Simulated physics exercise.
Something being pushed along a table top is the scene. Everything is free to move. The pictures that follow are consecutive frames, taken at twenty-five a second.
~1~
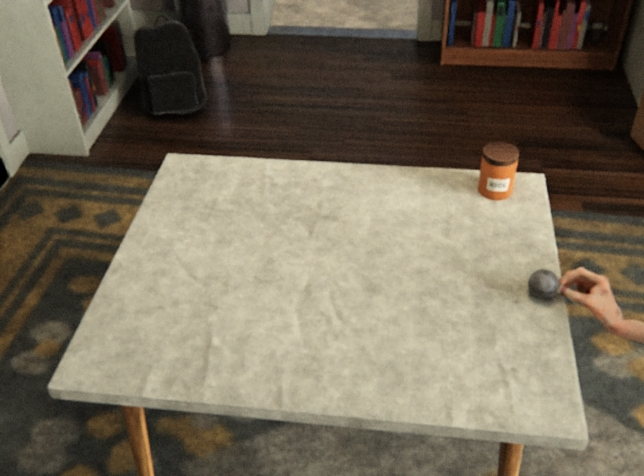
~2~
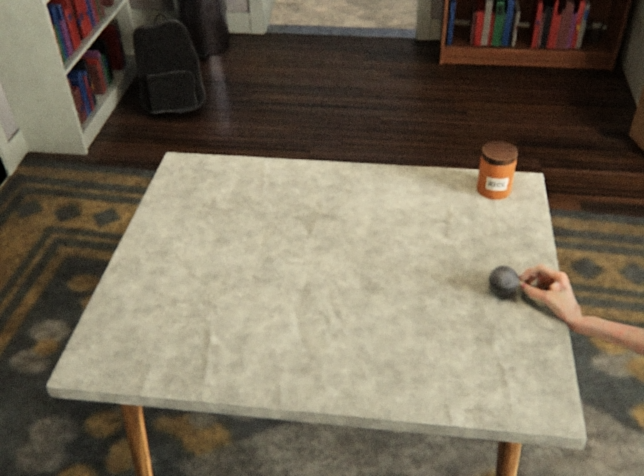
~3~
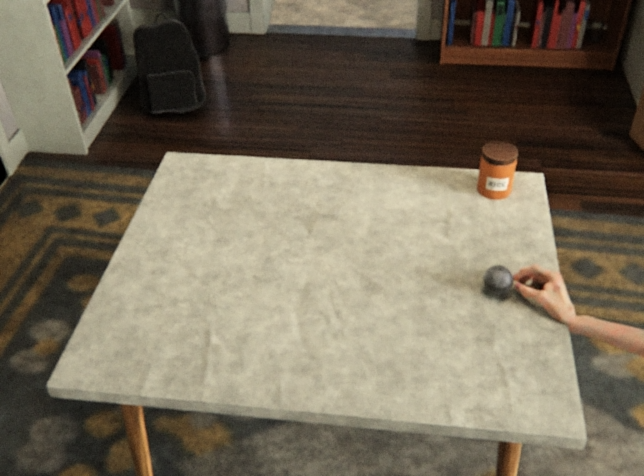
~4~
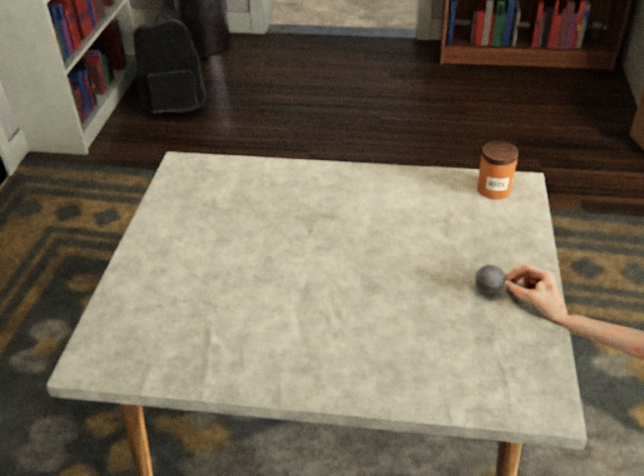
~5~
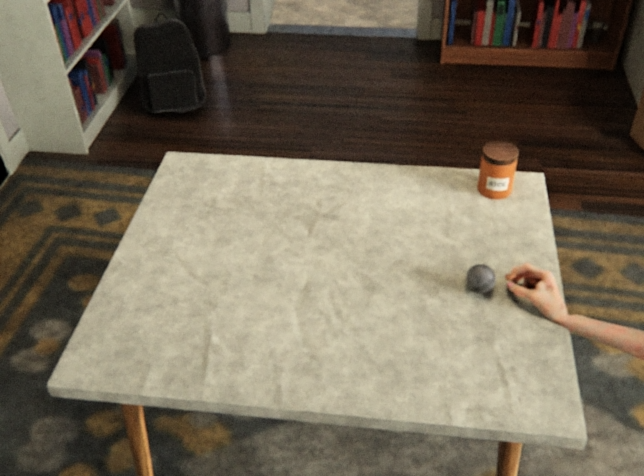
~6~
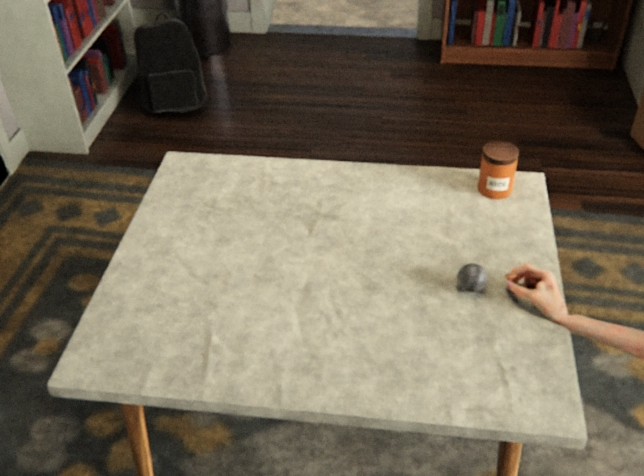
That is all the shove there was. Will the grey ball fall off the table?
It is kept by the table.
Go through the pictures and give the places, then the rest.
The first frame shows under the hand; grey ball (543, 284).
The second frame shows under the hand; grey ball (504, 280).
The third frame shows under the hand; grey ball (498, 280).
The fourth frame shows grey ball (490, 279).
The fifth frame shows grey ball (481, 279) rolled a little.
The sixth frame shows grey ball (472, 278) rolled about its own width.
Then, 0.20 s after the last picture, grey ball rolled well along near (430, 275).
Then, 0.50 s after the last picture, grey ball rolled well along near (380, 271).
Then, 1.00 s after the last picture, grey ball rolled well along near (326, 267).
At rest, moved from the start, grey ball. Seen from the same camera at the end, grey ball near (308, 266).
